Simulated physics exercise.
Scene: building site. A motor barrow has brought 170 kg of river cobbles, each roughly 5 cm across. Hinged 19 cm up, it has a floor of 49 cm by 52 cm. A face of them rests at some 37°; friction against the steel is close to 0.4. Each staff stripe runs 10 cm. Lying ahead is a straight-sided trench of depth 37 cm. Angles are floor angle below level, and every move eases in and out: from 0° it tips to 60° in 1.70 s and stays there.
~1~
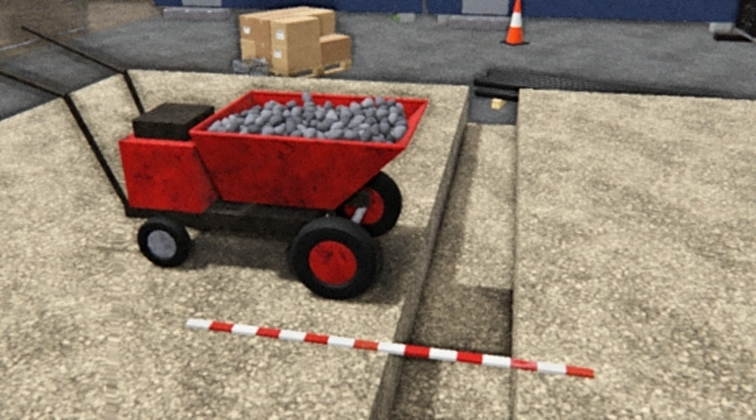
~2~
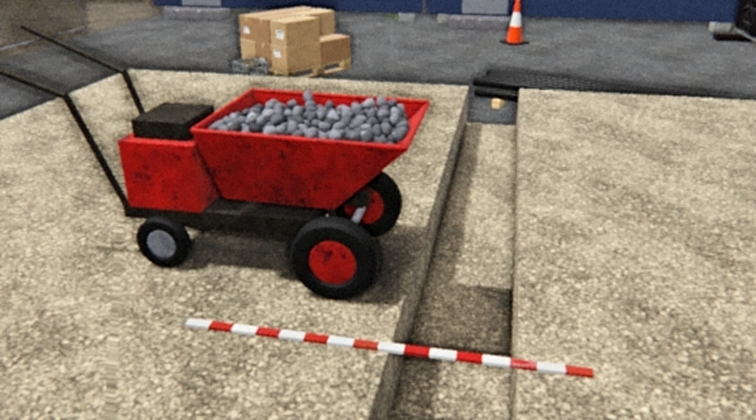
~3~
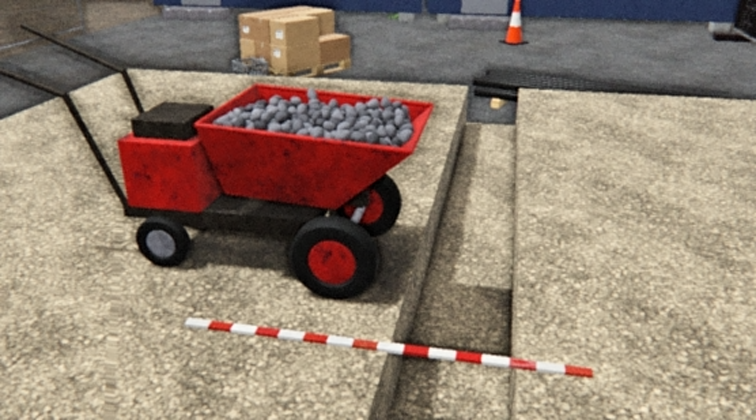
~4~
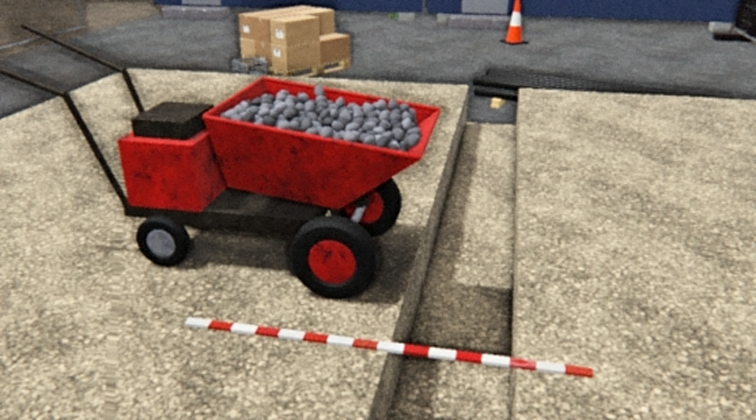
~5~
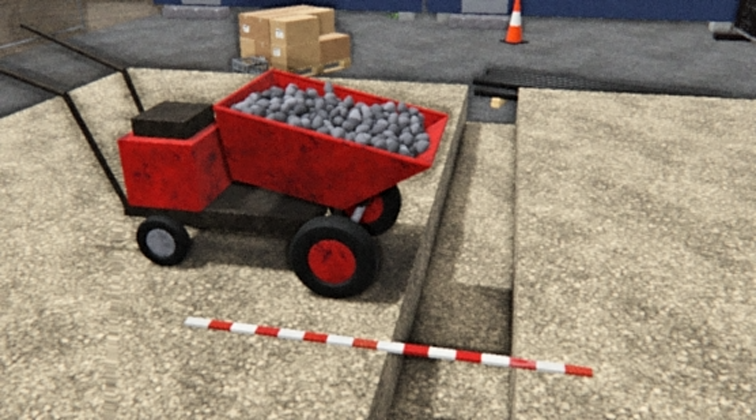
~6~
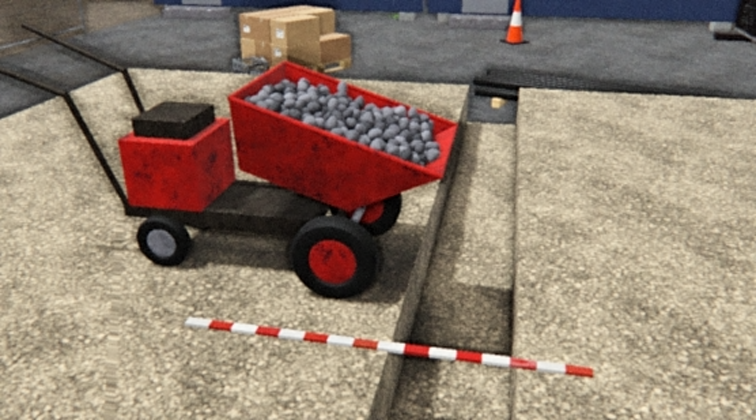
The clip opens on a red motor barrow, its skip level and heaped with grey cobbles, standing left of a straight trench with a red-and-white staff lying across it. The skip then begins to tilt, its left end rising and its right lip lowering steadily towards the trench, while the wheels stay still.
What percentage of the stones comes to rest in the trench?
About 68 per cent.
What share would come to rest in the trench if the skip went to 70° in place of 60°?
Roughly 70 per cent would end in the trench.
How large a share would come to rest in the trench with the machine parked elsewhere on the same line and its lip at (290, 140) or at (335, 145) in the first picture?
Near 90 and near 100 percent.
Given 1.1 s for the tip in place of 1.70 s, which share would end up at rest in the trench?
Around 65 per cent would end in the trench.
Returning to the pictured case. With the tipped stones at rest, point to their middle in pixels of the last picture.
Their middle ends up near (498, 322).
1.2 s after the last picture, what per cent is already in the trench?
Some 15 per cent.
Then, 0.7 s after the last picture the floor is at 50°, 100 % in the skip; the foremost stones are at (482, 222).
Then, 1.2 s after the last picture the floor is at 60°, 71 % in the skip, 17 % in the trench, 13 % past the trench; the foremost stones are at (576, 287).
Then, 1.6 s after the last picture the floor is at 60°, 42 % in the skip, 29 % in the trench, 29 % past the trench; the foremost stones are at (653, 306).
Then, 3.5 s after the last picture the floor is at 60°, 0 % in the skip, 68 % in the trench, 32 % past the trench; the foremost stones are at (682, 297).
